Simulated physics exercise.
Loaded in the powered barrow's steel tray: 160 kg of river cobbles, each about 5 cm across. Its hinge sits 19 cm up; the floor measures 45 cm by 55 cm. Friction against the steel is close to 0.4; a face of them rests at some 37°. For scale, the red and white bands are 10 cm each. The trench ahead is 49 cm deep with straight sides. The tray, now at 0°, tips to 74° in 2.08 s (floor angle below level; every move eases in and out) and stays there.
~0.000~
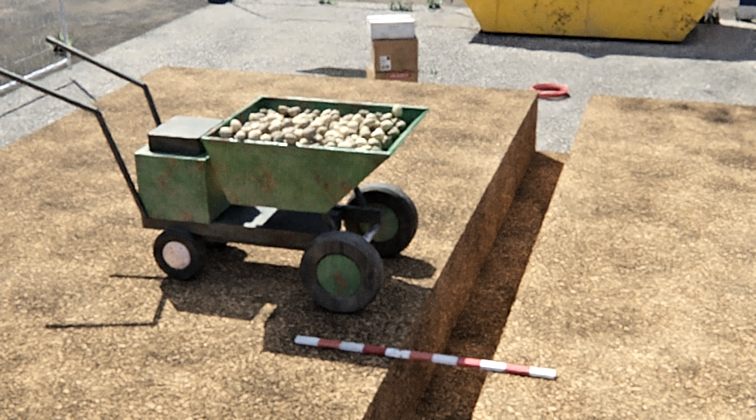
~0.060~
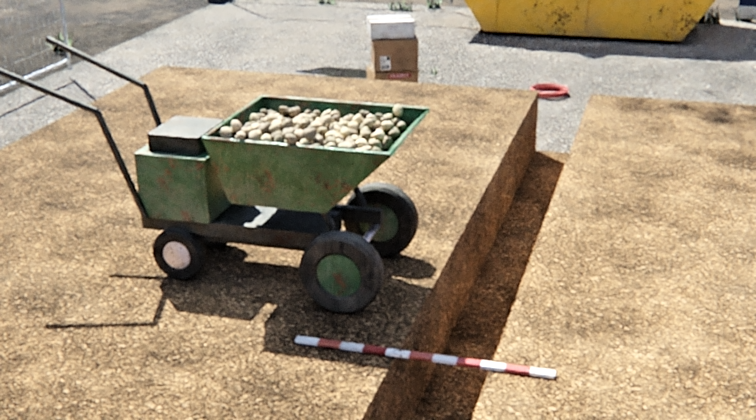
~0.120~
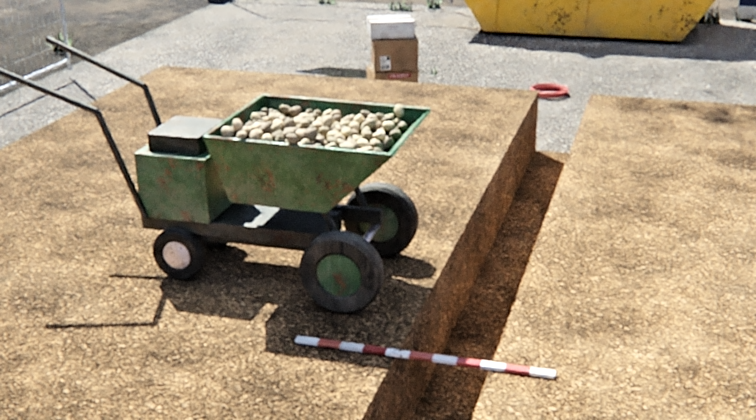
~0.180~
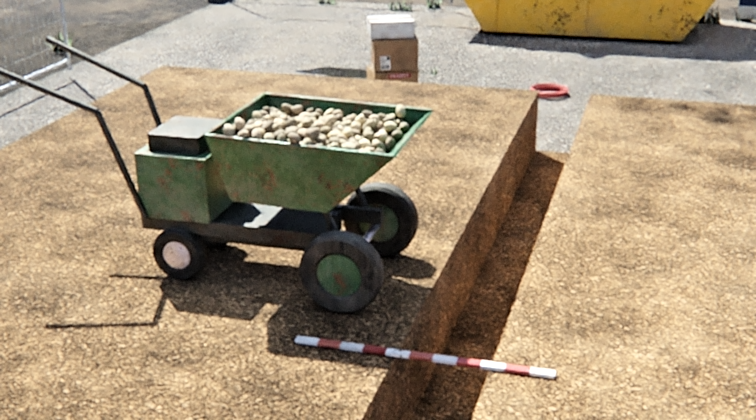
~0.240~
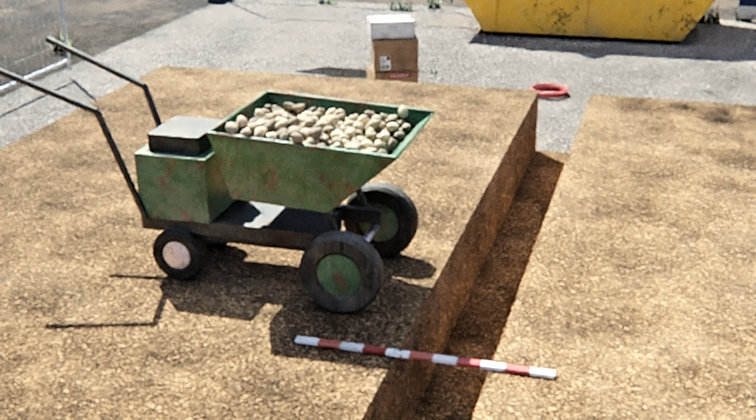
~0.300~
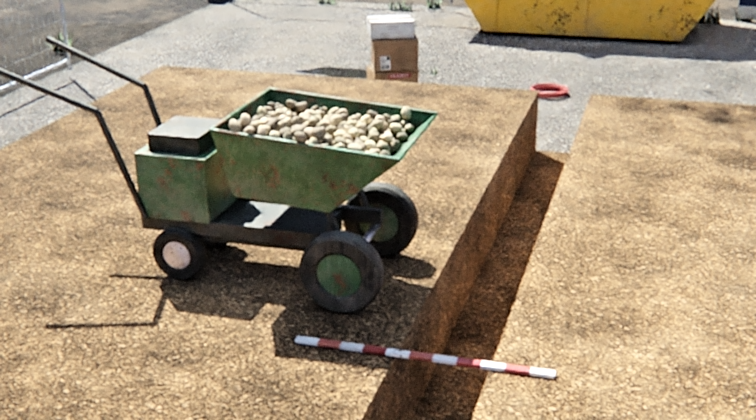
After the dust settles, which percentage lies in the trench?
Close to 41 in a hundred.
After 1.6 s the floor is at 62°; 96 % in the tray, 3 % in the trench, 1 % past the trench; the foremost stones are at (520, 280).
After 2.2 s the floor is at 74°; 25 % in the tray, 20 % in the trench, 55 % past the trench; the foremost stones are at (681, 316).
After 2.5 s the floor is at 74°; 6 % in the tray, 31 % in the trench, 62 % past the trench; the foremost stones are at (739, 318).
After 4.5 s the floor is at 74°; 0 % in the tray, 41 % in the trench, 59 % past the trench; the foremost stones are past the picture's edge.
